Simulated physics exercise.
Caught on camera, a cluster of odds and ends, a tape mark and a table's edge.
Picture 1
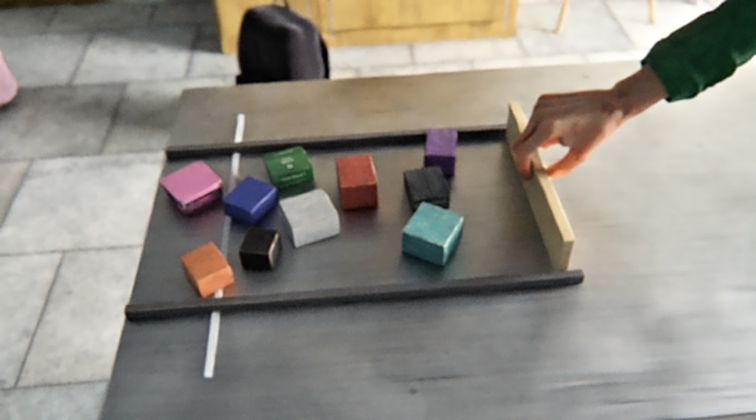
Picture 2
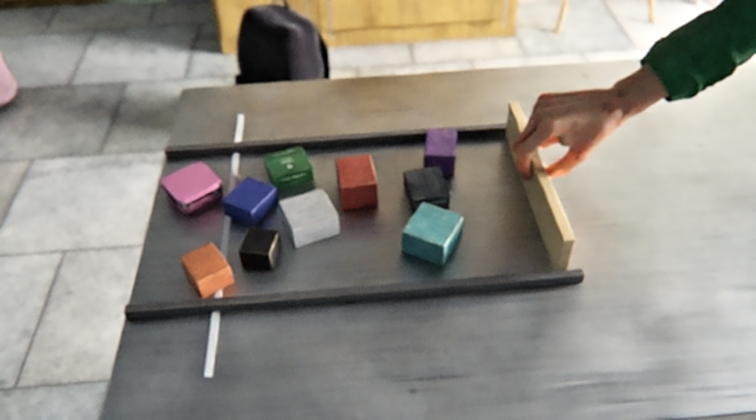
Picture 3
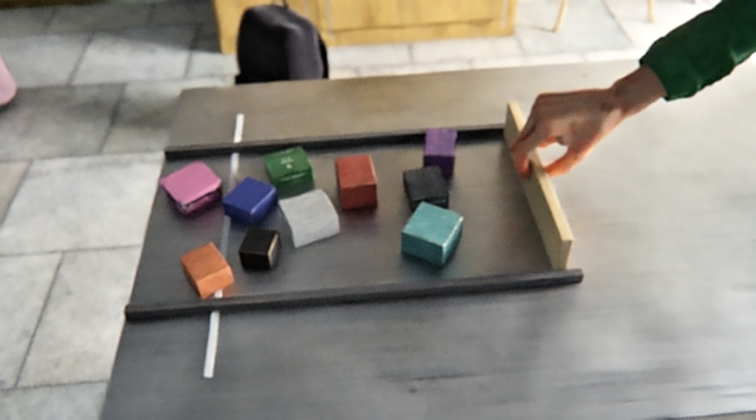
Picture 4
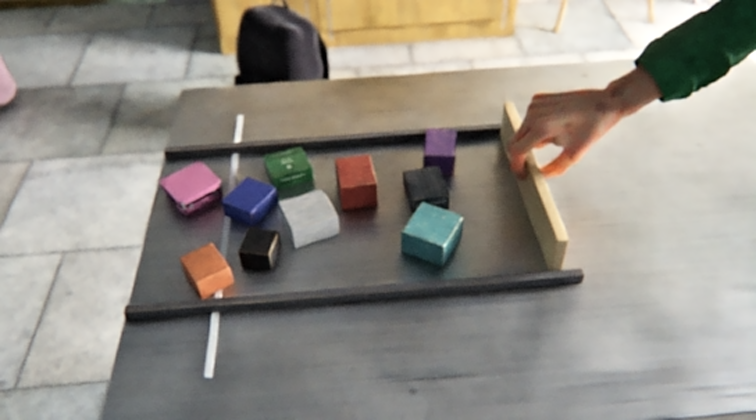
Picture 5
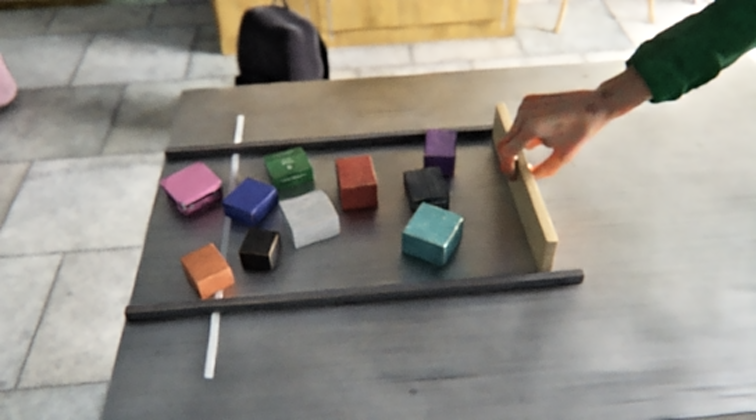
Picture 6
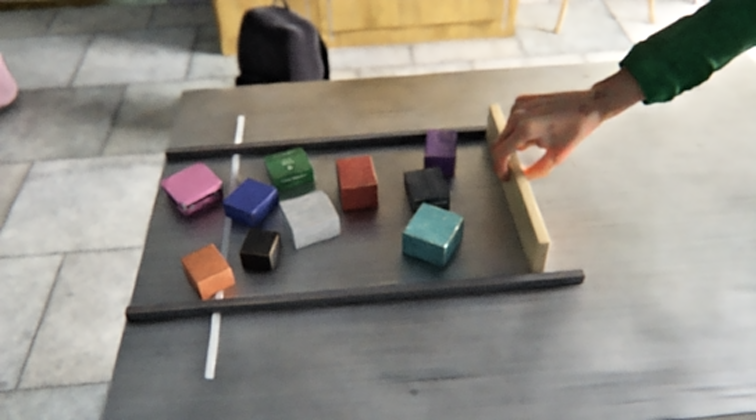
A hand slides a wooden board slightly left between dark rails toward scattered, unmoving colored blocks.
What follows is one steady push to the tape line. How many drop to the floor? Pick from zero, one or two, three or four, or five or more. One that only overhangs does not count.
In the end the number that fall off is three or four.
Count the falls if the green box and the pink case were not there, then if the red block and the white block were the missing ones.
2 in the first case, 1 in the second.
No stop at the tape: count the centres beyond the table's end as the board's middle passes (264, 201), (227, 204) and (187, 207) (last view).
It would be 1, 3 and 7.
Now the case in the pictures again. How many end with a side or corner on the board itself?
It touches 3.
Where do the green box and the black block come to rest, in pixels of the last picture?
The green box at (183, 165), the black block at (156, 271).
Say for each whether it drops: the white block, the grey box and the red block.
The white block remains up, the grey box remains up, the red block is kept.
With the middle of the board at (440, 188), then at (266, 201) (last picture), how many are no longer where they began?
The counts are 3 and 10.
Soon after, none off yet; pink case at rest near (194, 191); orange block at rest near (207, 271); blue block at rest near (251, 202).
After that, none off yet; pink case displaced a little near (174, 191); orange block at rest near (202, 274); blue block displaced about its own width near (215, 207).
In the end, the number that fall off is three or four; gone, blue block, orange block and pink case.
